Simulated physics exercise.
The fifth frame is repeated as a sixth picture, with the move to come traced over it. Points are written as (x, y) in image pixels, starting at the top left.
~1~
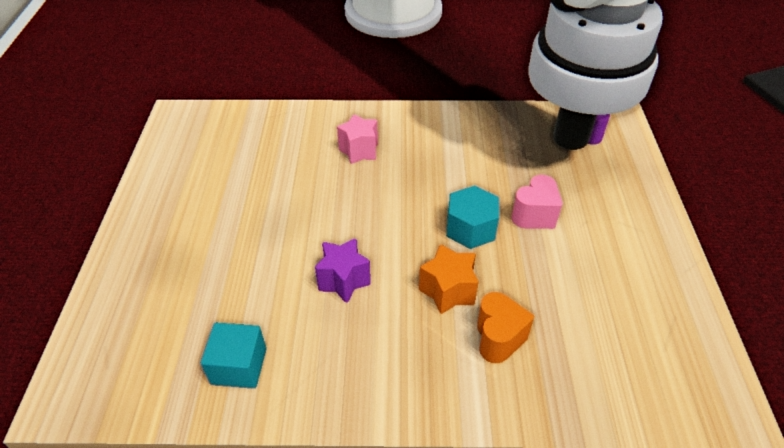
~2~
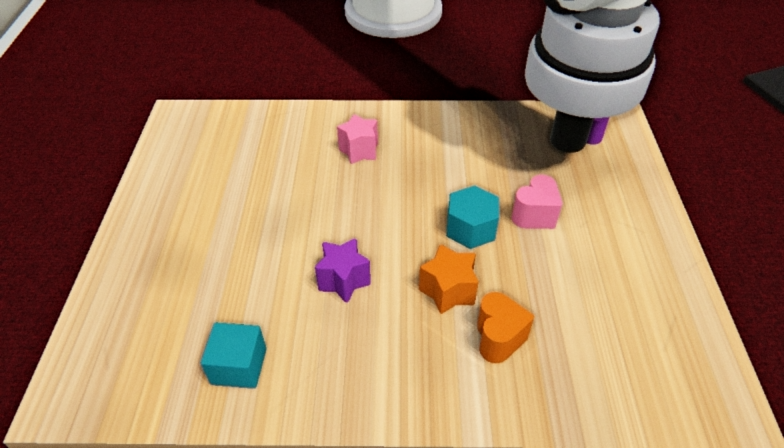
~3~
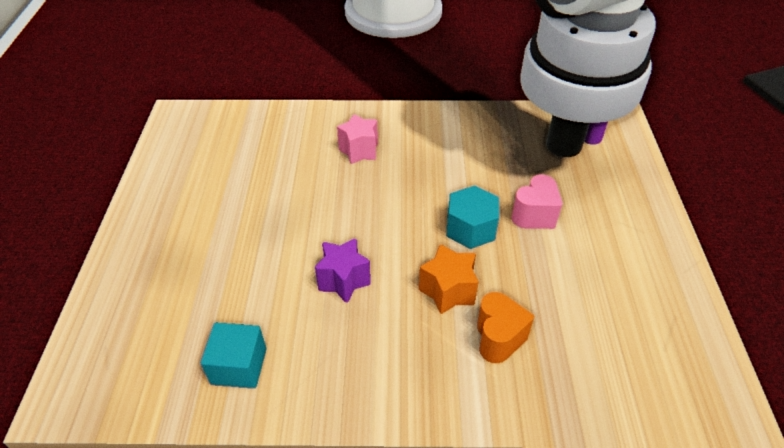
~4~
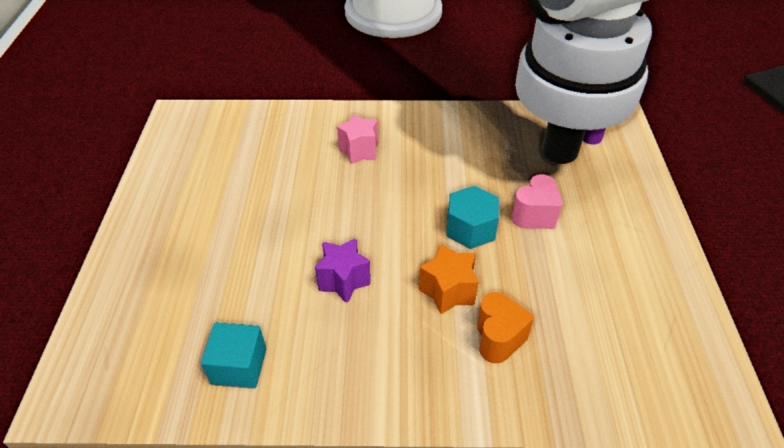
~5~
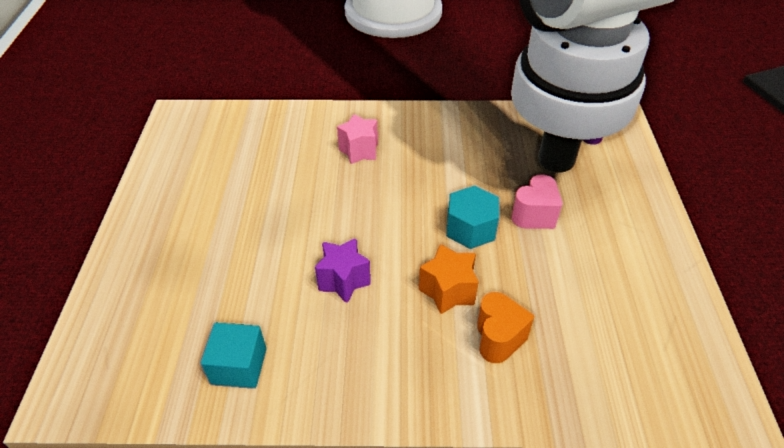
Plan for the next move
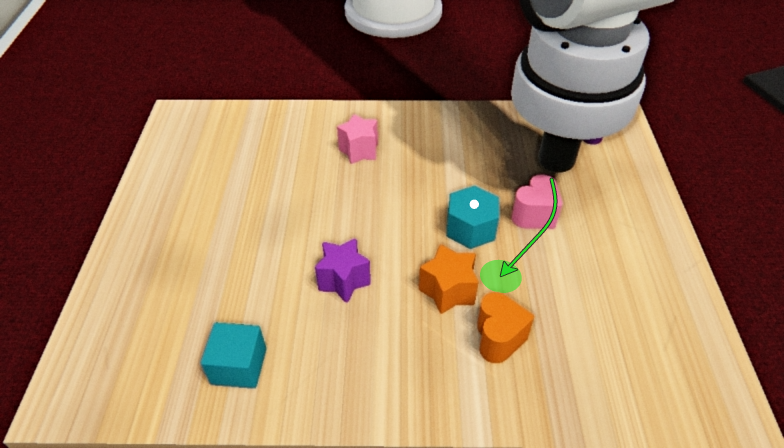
The video shows a robotic arm with a dark tip above a wooden board scattered with colourful hearts, stars and other blocks. The arm moves slightly down and to the left, nearing the pink heart, while the blocks stay still.
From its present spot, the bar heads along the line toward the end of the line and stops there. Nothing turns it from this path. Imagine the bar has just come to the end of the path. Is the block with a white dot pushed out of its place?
Yes.
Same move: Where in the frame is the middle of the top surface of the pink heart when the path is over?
It sits at (458, 258).
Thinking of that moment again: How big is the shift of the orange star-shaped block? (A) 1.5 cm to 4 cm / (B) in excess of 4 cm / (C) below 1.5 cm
A (1.5 cm to 4 cm)
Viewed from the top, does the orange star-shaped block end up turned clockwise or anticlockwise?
From overhead, anticlockwise.
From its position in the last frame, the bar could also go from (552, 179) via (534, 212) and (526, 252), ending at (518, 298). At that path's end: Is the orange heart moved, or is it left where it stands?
Put simply, it goes somewhere else.
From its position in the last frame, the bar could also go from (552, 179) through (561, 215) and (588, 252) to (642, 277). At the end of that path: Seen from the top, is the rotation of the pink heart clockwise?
Yes
Drawn move, from (552, 179) via (553, 213) and (530, 244), ending at (501, 276); the dot is on the turquoise six-sided block.
The first path, step by step. One third of the way, bar at (558, 196); pink heart at (530, 211), turned 20° clockwise.
Two thirds of the way, bar at (534, 227); turquoise six-sided block at (465, 208), turned 30° clockwise; pink heart at (499, 240), turned 35° clockwise.
At the end, bar at (504, 259); orange star-shaped block at (419, 277), turned 20° anticlockwise; turquoise six-sided block at (465, 208), turned 30° clockwise; orange heart still; pink heart at (458, 258), turned 80° clockwise.
